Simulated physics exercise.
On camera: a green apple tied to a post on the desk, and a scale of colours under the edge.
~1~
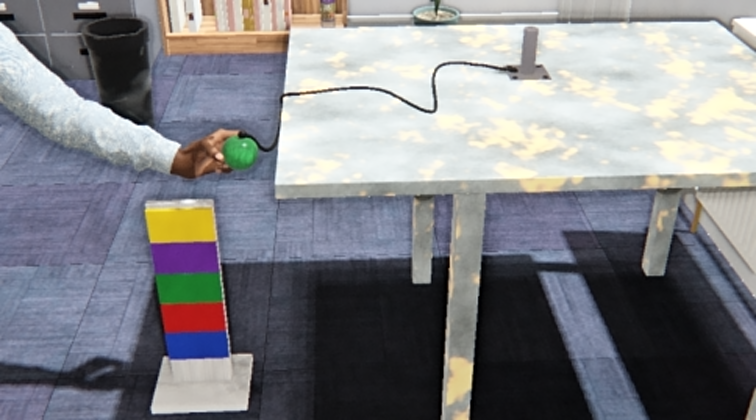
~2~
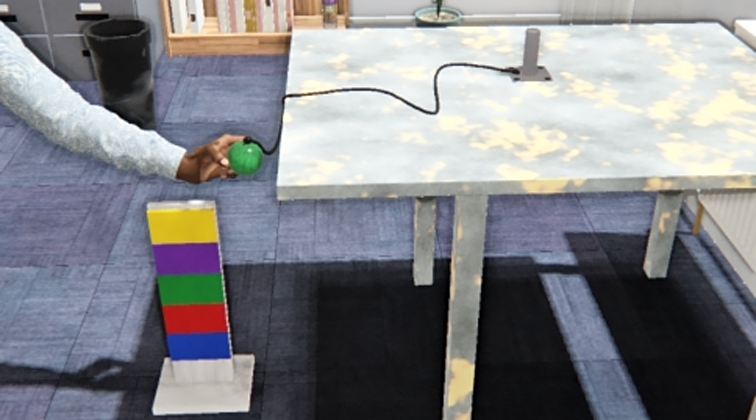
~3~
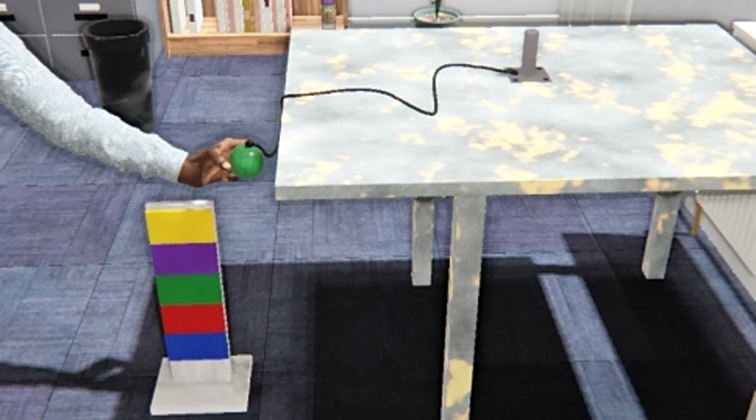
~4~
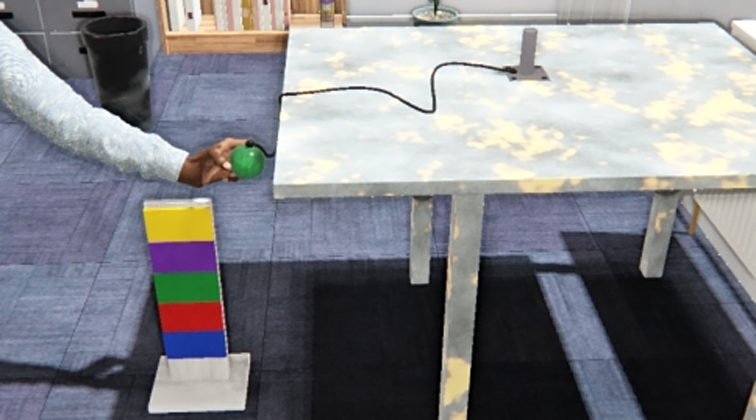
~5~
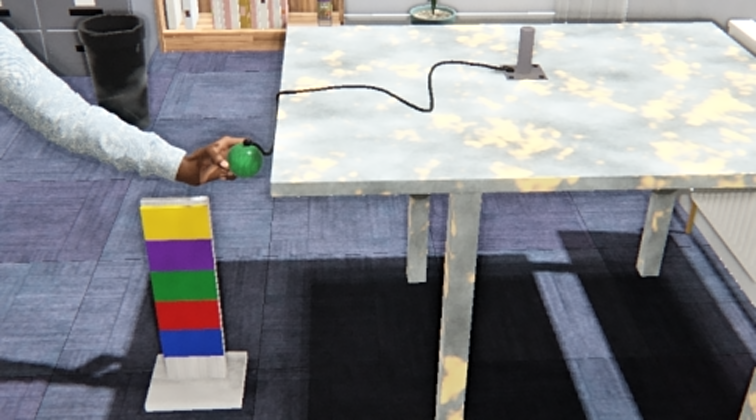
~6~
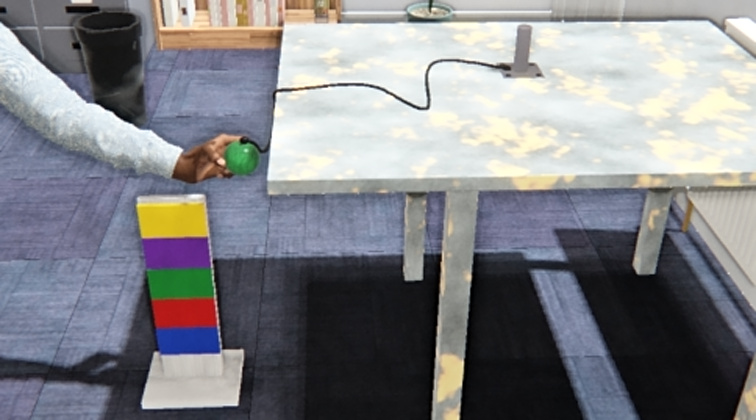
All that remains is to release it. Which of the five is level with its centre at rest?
Its middle rests at the red band.
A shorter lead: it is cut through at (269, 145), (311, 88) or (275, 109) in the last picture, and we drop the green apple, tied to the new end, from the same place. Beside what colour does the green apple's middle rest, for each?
Try by try: Green; yellow; purple.
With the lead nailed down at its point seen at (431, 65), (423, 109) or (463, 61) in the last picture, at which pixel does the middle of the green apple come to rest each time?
Try by try, around (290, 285), (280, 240) and (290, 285).
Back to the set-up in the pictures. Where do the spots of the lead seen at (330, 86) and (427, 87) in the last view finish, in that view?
Near (280, 169) and (367, 83).
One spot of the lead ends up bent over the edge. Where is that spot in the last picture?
Near (399, 99).
Soon after, apple near (258, 313); level with red.
After that, apple near (307, 293); level with red.
And then, apple near (278, 301); level with red.
In the end, apple near (290, 299); level with red. The red one.
